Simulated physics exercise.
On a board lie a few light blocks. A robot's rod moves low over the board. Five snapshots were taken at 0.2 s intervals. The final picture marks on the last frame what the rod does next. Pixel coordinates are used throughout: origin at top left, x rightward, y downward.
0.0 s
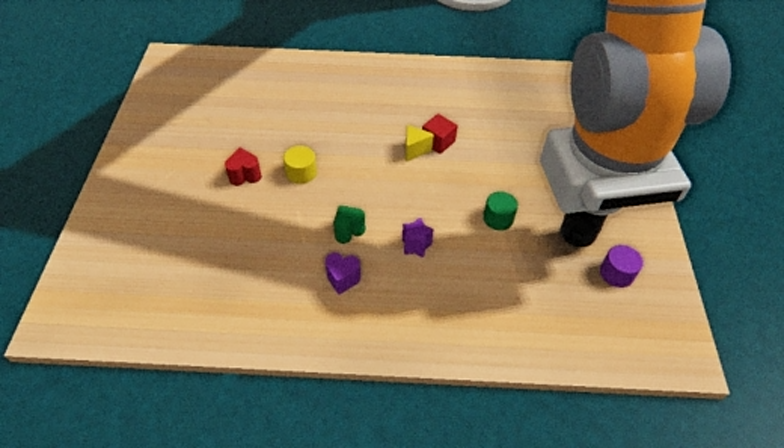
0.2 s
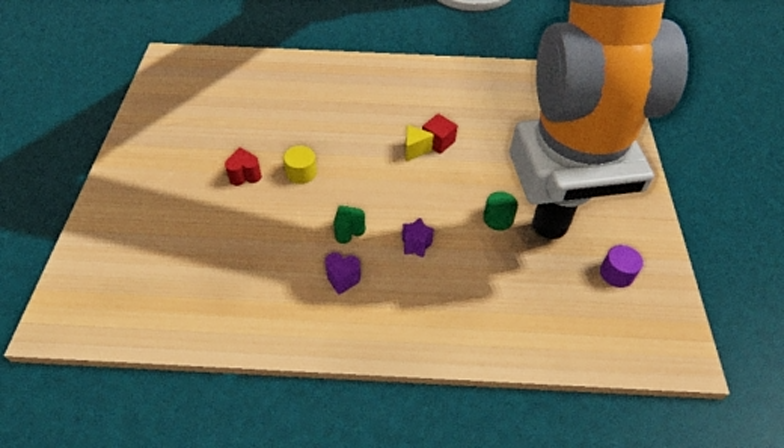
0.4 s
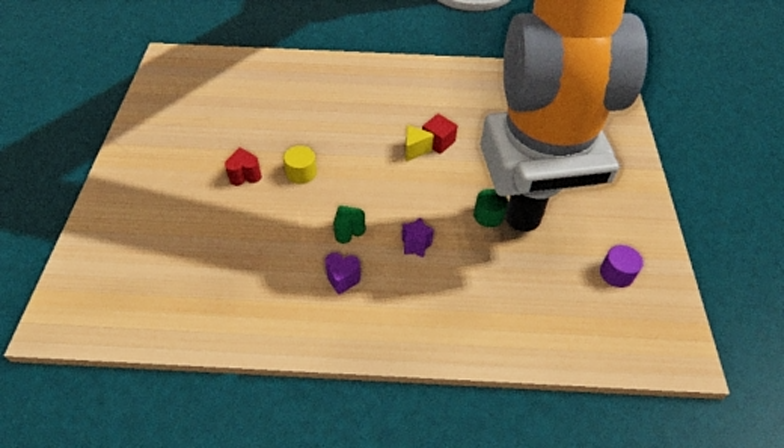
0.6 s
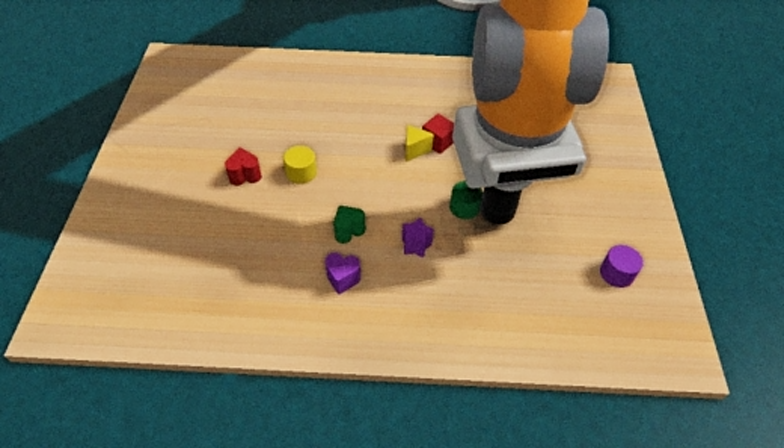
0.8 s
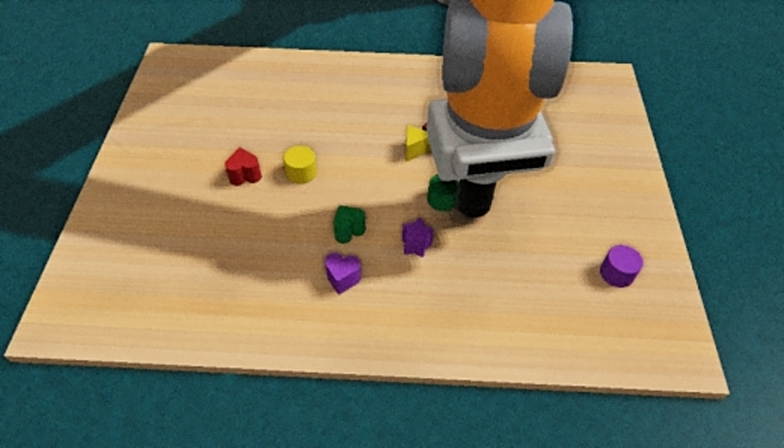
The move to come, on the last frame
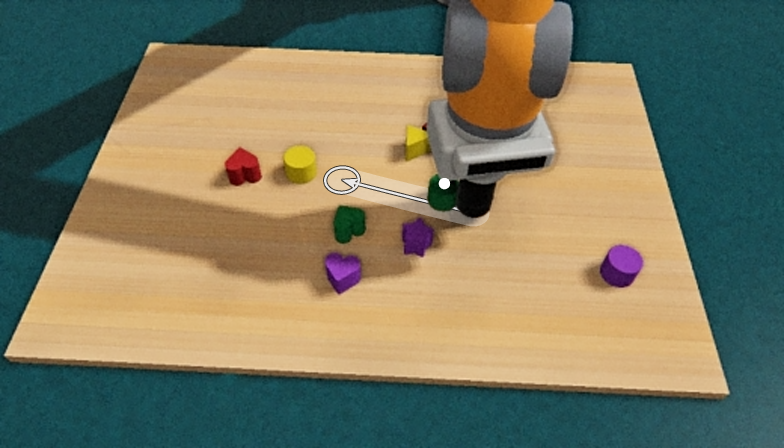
The robot arm moves left across the board, pushing the green cylinder left and slightly away.
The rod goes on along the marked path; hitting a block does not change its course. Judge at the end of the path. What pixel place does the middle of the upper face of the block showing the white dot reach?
The answer is (379, 148).
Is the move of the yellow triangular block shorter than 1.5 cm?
Yes
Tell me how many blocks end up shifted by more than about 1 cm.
The answer will be one.
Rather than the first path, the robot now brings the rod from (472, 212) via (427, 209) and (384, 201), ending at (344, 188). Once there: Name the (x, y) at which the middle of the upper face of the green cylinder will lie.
I'd expect the centre of its top face to be at (398, 162).
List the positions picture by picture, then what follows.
Tip of the rod at (578, 234), middles of tops, yellow cylinder at (299, 156), yellow triangular block at (416, 134), green cylinder at (503, 202), in the first frame.
Rod at (550, 226), nothing pushed, in the second frame.
Rod at (523, 219), green cylinder at (493, 199), in the third frame.
Rod at (497, 212), green cylinder at (468, 191), in the fourth frame.
Rod at (473, 205), yellow cylinder at (299, 156), yellow triangular block at (416, 134), green cylinder at (444, 184), in the fifth frame.
The line goes in a line from (472, 212) to (342, 180); the dot is on the green cylinder.
What follows on the original path. One third of the way, rod at (428, 194); green cylinder at (405, 167).
Two thirds of the way, rod at (384, 183); green cylinder at (381, 151).
At the end, rod at (341, 172); yellow cylinder unmoved; yellow triangular block unmoved; green cylinder at (379, 148).
